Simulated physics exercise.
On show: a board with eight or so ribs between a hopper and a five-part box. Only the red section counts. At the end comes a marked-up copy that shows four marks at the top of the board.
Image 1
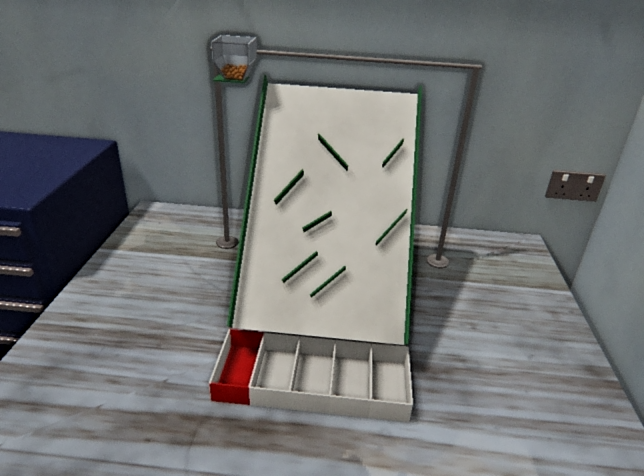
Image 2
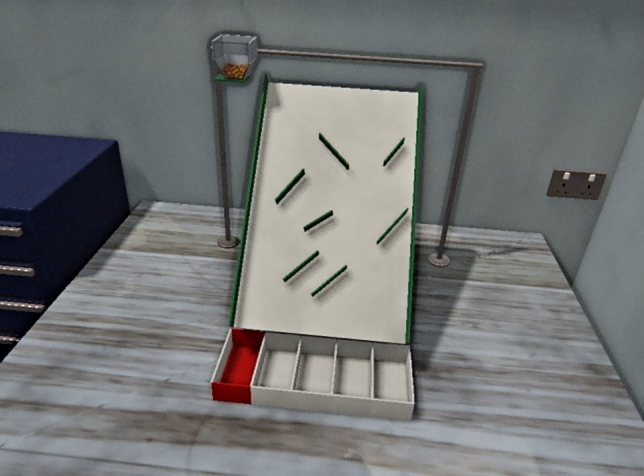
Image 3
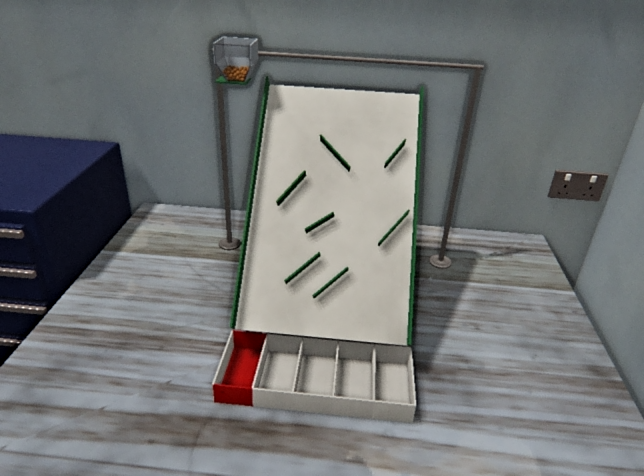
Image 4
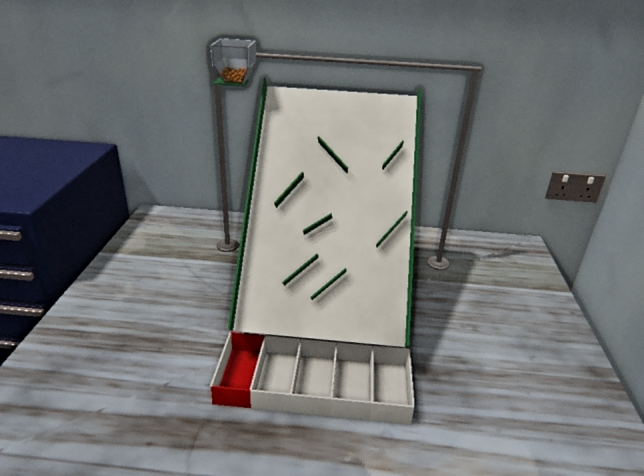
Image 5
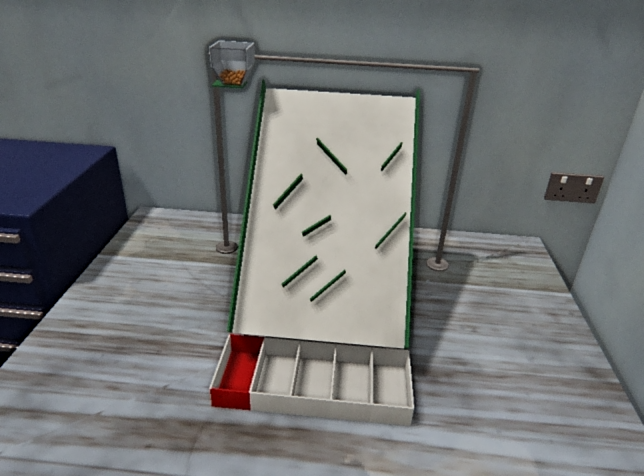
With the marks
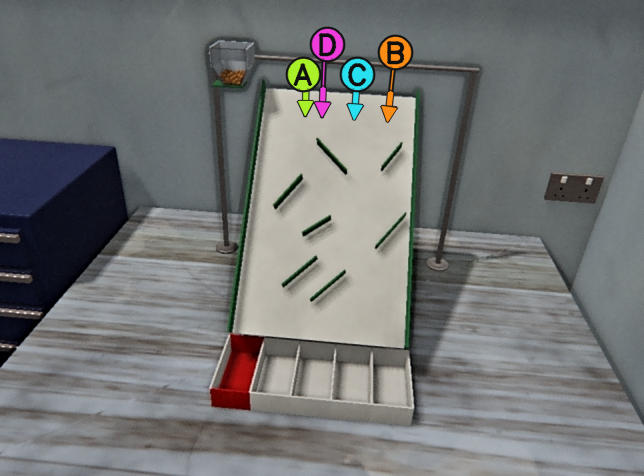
A tilted white board with green ribs stands motionless above a box with one red section.
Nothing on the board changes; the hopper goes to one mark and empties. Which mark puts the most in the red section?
Take A.
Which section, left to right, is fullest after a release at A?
The first.
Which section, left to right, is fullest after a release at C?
It is the fourth one.
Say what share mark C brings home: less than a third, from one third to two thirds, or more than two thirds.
Less than a third.
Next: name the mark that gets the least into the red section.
Mark C.
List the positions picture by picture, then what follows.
The first frame shows hopper (236, 71), roasted chickpeas, door shut.
The second frame shows ribs (319, 133) to (349, 165), (385, 161) to (405, 137), (275, 200) to (304, 169).
The third frame shows ribs (305, 229) to (334, 212), (379, 243) to (409, 210), (284, 281) to (320, 252).
The fourth frame shows ribs (311, 298) to (346, 268).
The fifth frame shows red section (231, 398), number 1 of 5 from the left.
On the marked copy, mark A meets the board at (305, 110); mark B meets the board at (388, 116); mark C meets the board at (354, 113); mark D meets the board at (322, 111).
For mark A, the larger part in the red section, about a tenth in other sections, about a tenth outside the box.
For mark B, roughly a third in the red section, roughly half in other sections, about a tenth outside the box.
For mark C, just a few in the red section, the larger part in other sections, about a tenth outside the box.
For mark D, roughly a third in the red section, roughly half in other sections, about a tenth outside the box.
